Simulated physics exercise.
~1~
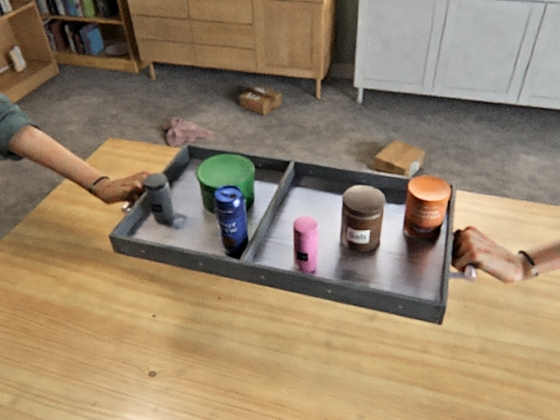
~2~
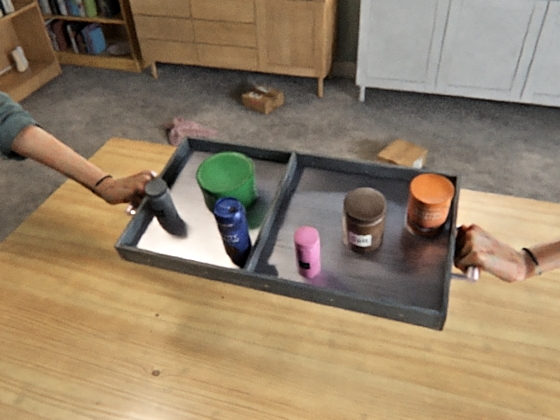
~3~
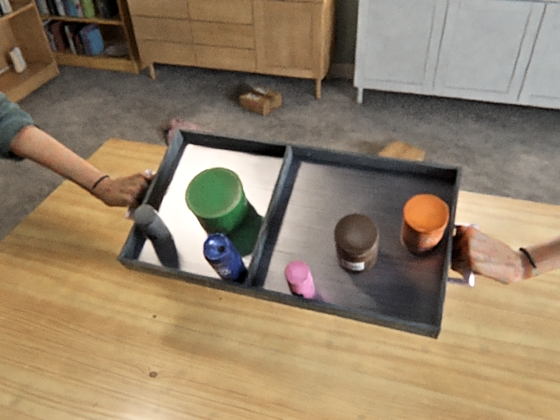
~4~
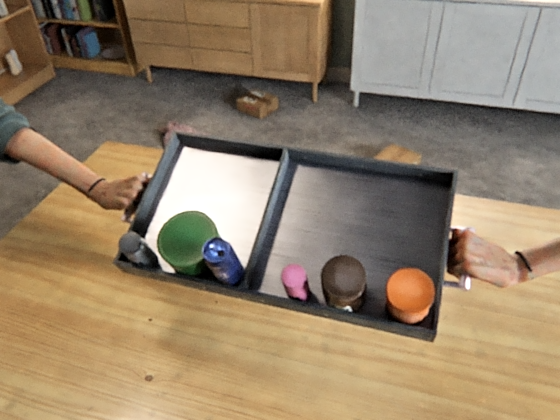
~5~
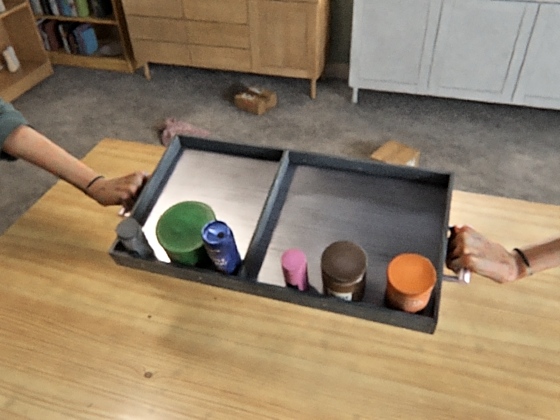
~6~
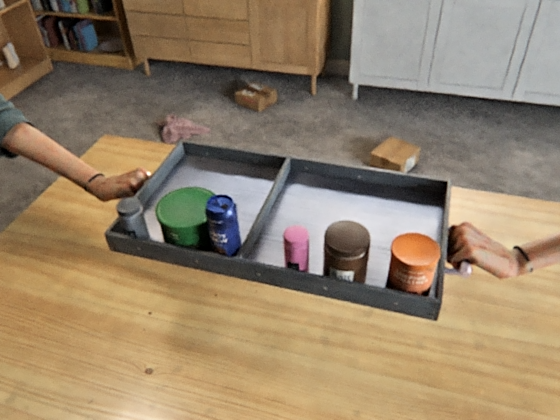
Two hands tip a divided tray toward the viewer, its containers slide to the near edge, and they level it.
